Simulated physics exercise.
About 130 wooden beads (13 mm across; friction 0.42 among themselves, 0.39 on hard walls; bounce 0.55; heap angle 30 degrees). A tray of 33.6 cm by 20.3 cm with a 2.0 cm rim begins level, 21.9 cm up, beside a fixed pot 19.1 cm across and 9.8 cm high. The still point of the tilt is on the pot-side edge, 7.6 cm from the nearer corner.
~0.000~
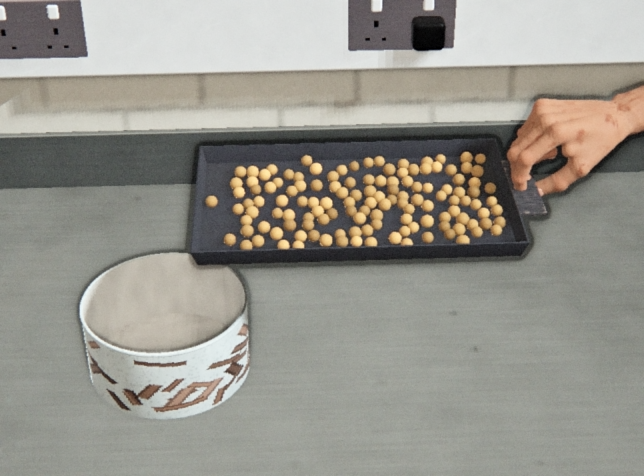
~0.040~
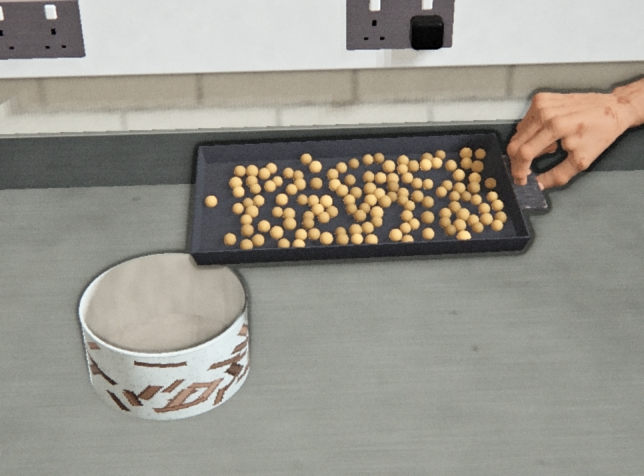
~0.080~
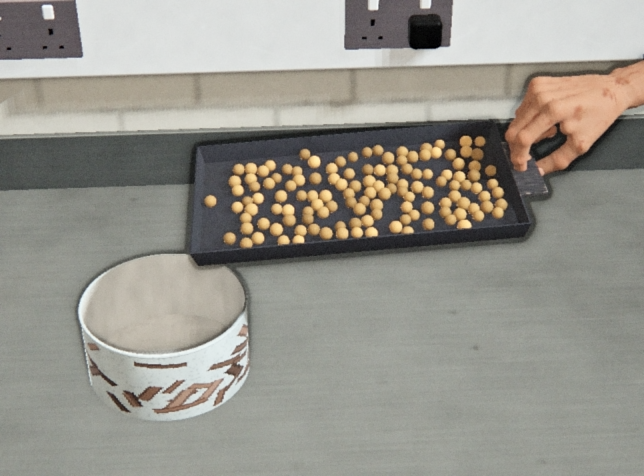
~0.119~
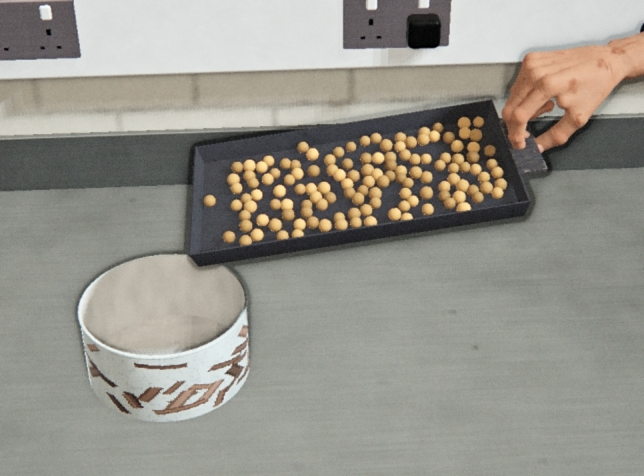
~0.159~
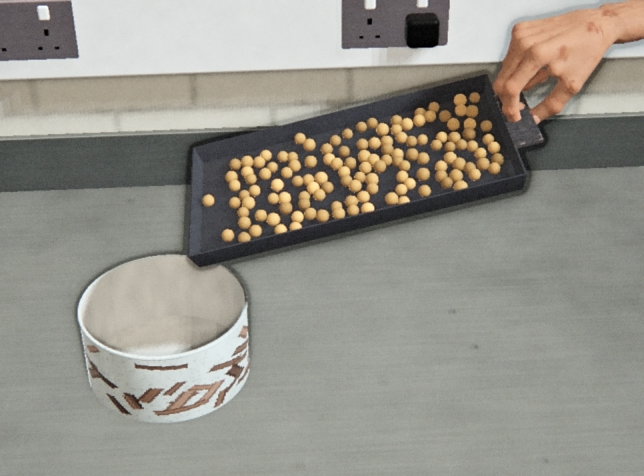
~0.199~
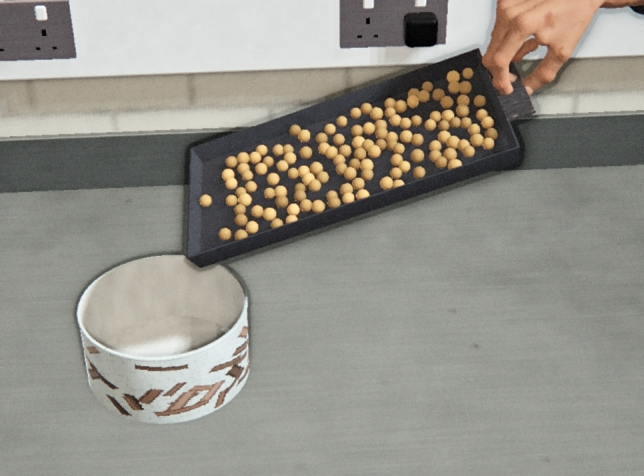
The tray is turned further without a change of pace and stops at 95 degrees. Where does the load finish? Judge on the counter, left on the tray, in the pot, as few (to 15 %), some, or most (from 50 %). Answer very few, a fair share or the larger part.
Counter: A fair share, tray: Very few, pot: The larger part.
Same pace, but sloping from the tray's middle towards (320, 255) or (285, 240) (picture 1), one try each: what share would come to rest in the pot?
About 10 and 20 per cent.
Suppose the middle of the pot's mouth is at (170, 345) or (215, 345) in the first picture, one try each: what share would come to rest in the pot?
Some 45 and 20 per cent.
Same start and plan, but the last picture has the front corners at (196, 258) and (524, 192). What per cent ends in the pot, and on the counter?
Pot 30, counter 70.
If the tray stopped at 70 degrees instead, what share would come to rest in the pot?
Then about 45 per cent.
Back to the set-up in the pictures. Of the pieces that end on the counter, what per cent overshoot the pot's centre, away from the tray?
Some 90 per cent.
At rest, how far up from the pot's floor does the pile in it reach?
Roughly 2.0 cm.
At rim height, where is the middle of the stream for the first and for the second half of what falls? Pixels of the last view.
At about (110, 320), then at (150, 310).
Then, at 0.47 s, tilt 56 degrees; the tray holds 100 %, the pot 0 %.
After 0.66 s, tilt 82 degrees; the tray holds 60 %, the pot 0 %.
After 0.96 s, tilt 95 degrees; the tray holds 0 %, the pot 60 %.
At rest (2.2 s), counter 35 %, tray 0 %, pot 65 %.
